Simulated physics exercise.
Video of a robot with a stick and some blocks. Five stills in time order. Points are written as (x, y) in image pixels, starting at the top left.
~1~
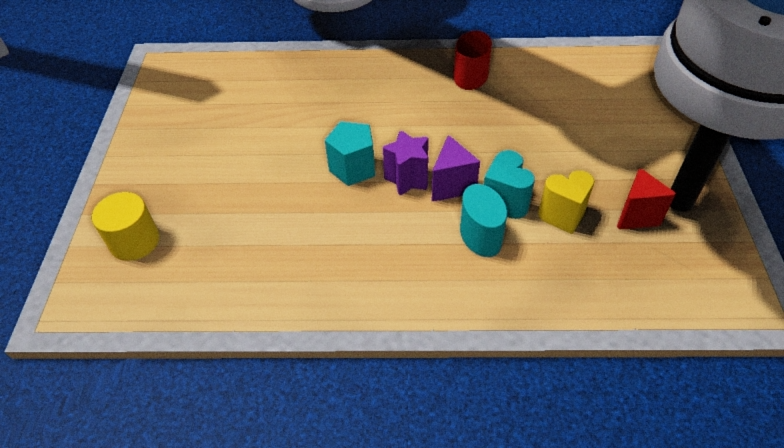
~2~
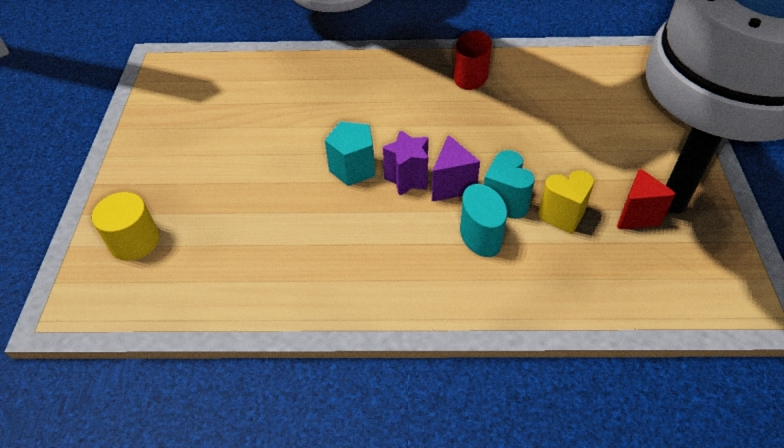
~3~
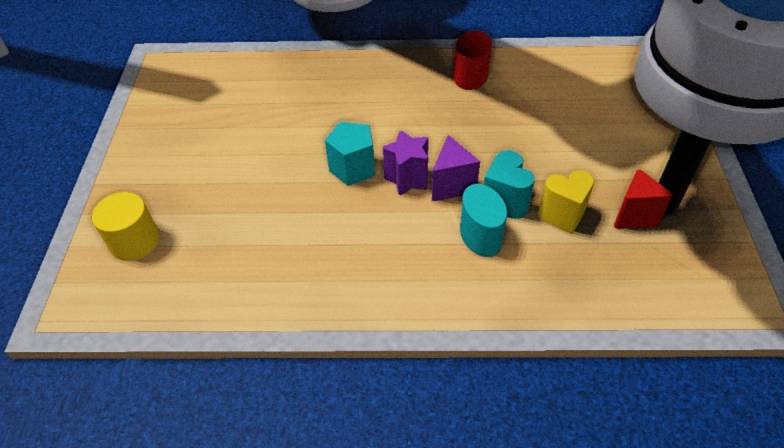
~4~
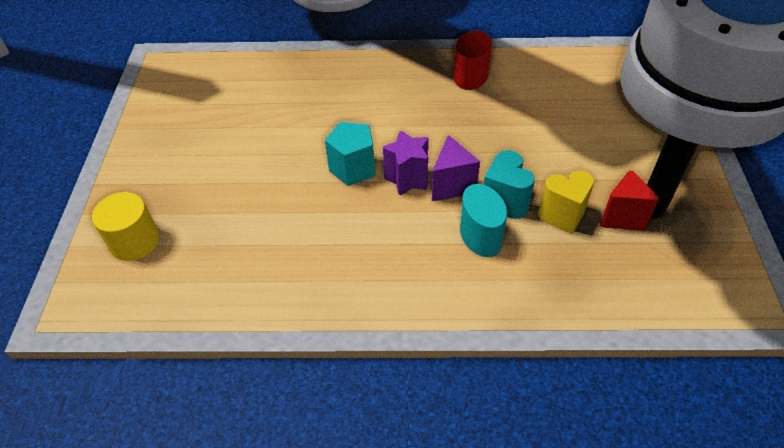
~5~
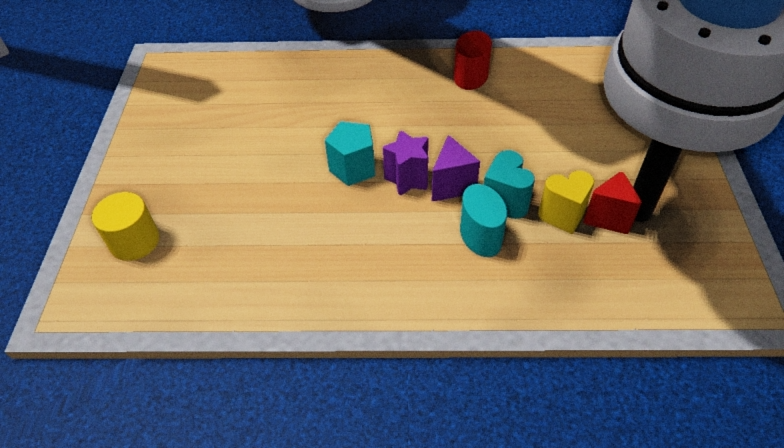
A robot's black stick pushes the red triangular block left to the yellow heart block.
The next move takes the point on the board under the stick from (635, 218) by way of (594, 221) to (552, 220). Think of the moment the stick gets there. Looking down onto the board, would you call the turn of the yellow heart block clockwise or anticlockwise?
It is turned clockwise.
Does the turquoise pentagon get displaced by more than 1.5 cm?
No, it doesn't check out.
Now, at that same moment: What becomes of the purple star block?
My prediction: It remains in place.
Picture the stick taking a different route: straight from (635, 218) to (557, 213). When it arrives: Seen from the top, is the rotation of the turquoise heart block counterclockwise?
In short: No.
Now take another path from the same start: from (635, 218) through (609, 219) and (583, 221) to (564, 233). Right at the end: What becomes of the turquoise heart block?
My prediction: It moves.
On the path given first. Halfway along, stick at (596, 215); turquoise heart block at (502, 167); yellow heart block at (550, 180); red triangular block at (578, 197).
At the end, stick at (554, 213); turquoise pentagon unmoved; purple star block unmoved; purple triangular block at (448, 152), turned 15° anticlockwise; turquoise heart block at (489, 165), turned 25° clockwise; yellow heart block at (528, 173), turned 30° clockwise; red triangular block at (540, 204).
